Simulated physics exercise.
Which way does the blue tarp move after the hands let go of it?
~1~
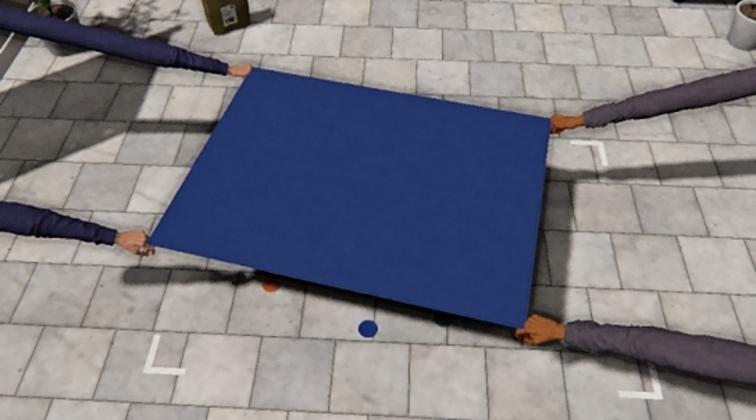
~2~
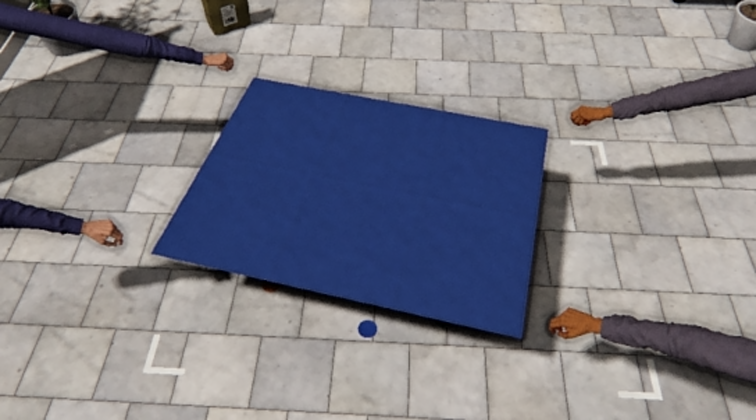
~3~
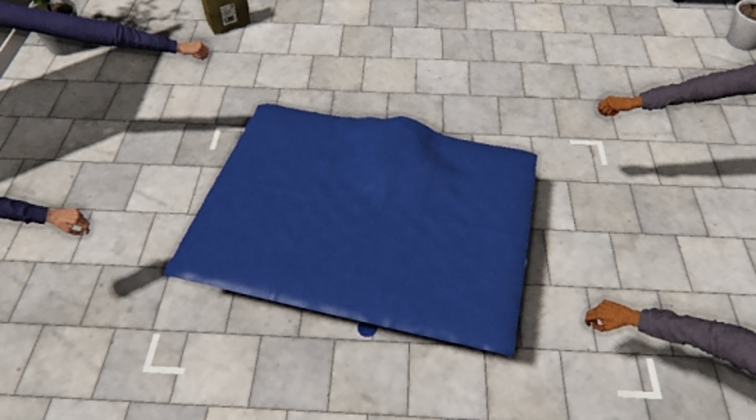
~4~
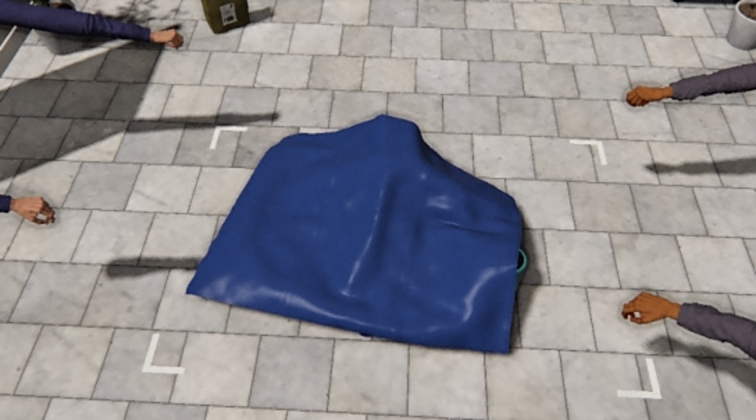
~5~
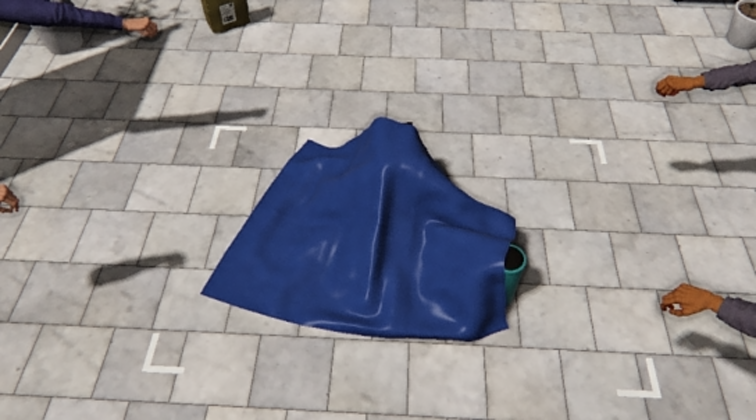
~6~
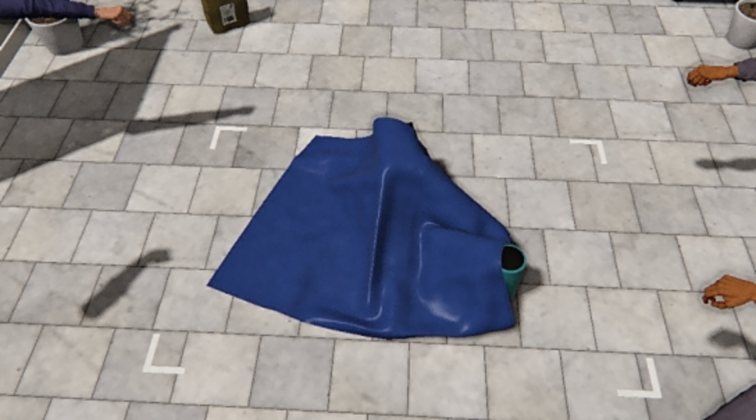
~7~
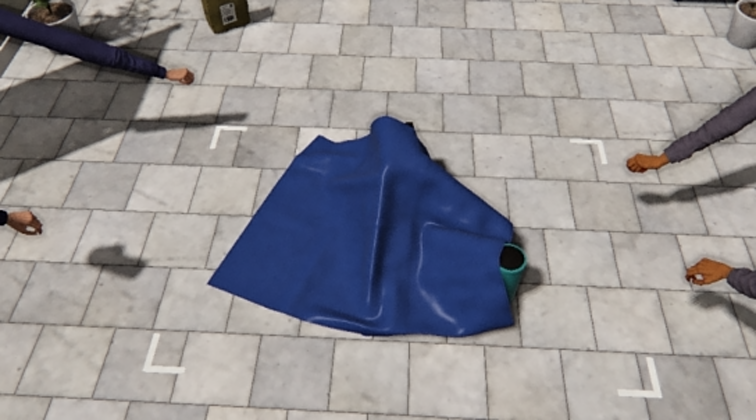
The blue tarp moves down, settling in folds over the things beneath it.
Four hands releasing a blue tarp over paving, the sheet sinking and draping over hidden upright objects, a green rim left showing.
